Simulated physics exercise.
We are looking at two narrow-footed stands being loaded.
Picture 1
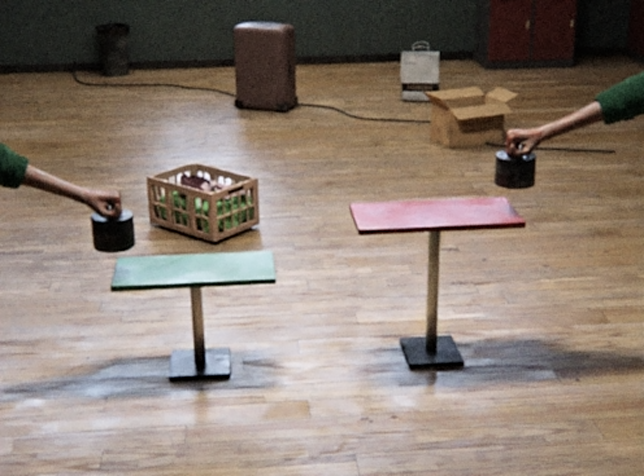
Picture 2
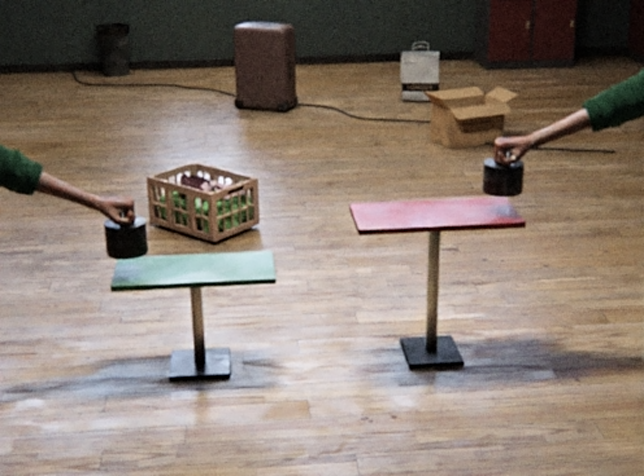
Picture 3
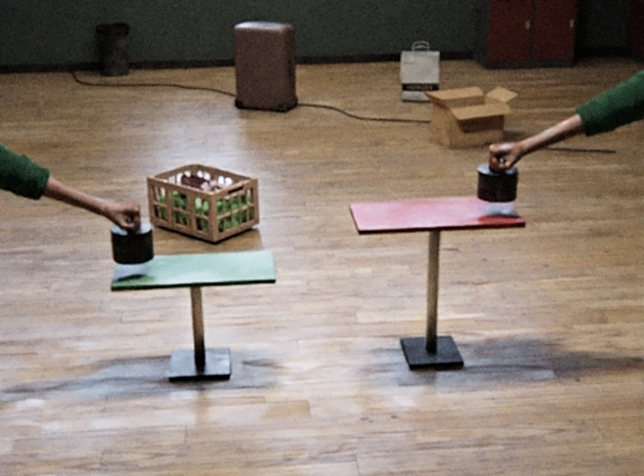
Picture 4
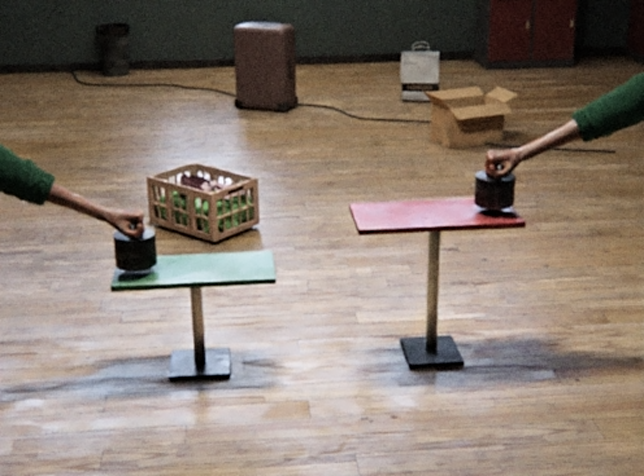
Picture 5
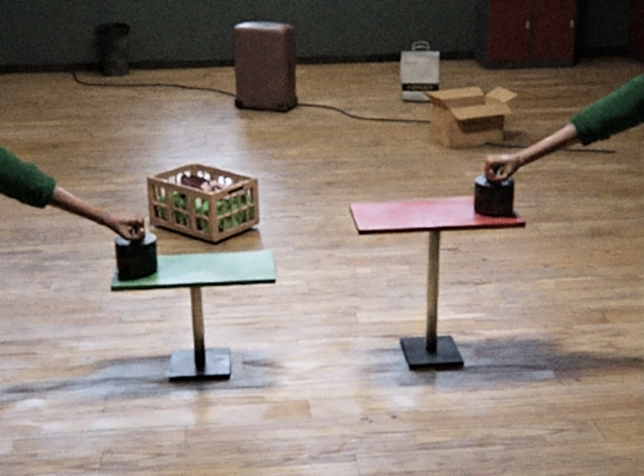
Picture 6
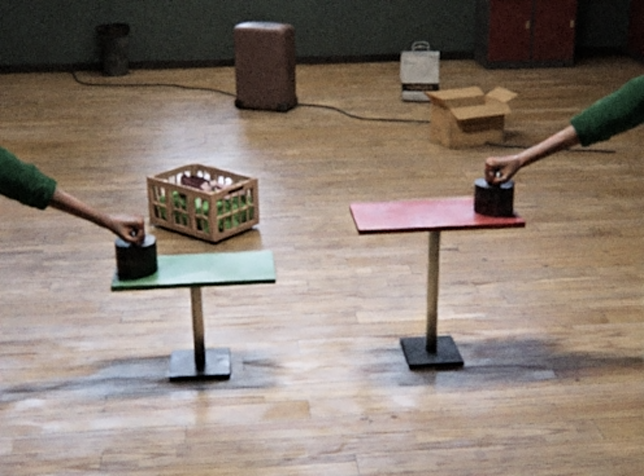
In a room with a wooden floor, two green-sleeved arms lowered dark round objects onto the outer ends of a green stand and a red stand, and the hands stayed on them.
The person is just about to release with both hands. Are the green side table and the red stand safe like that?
The green side table keels over; the red stand keels over.
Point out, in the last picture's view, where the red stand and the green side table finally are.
Roughly (587, 278) for the first and roughly (84, 307) for the other.
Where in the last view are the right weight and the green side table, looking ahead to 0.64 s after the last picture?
The first sits near (574, 232) and the second near (106, 286).
Then, 0.64 s after the last picture, green side table tipped 48° from how it was near (106, 286); red stand tipped 32° from how it was near (518, 220).
At rest, the green side table goes over, near (84, 307); the red stand goes over, near (587, 278).
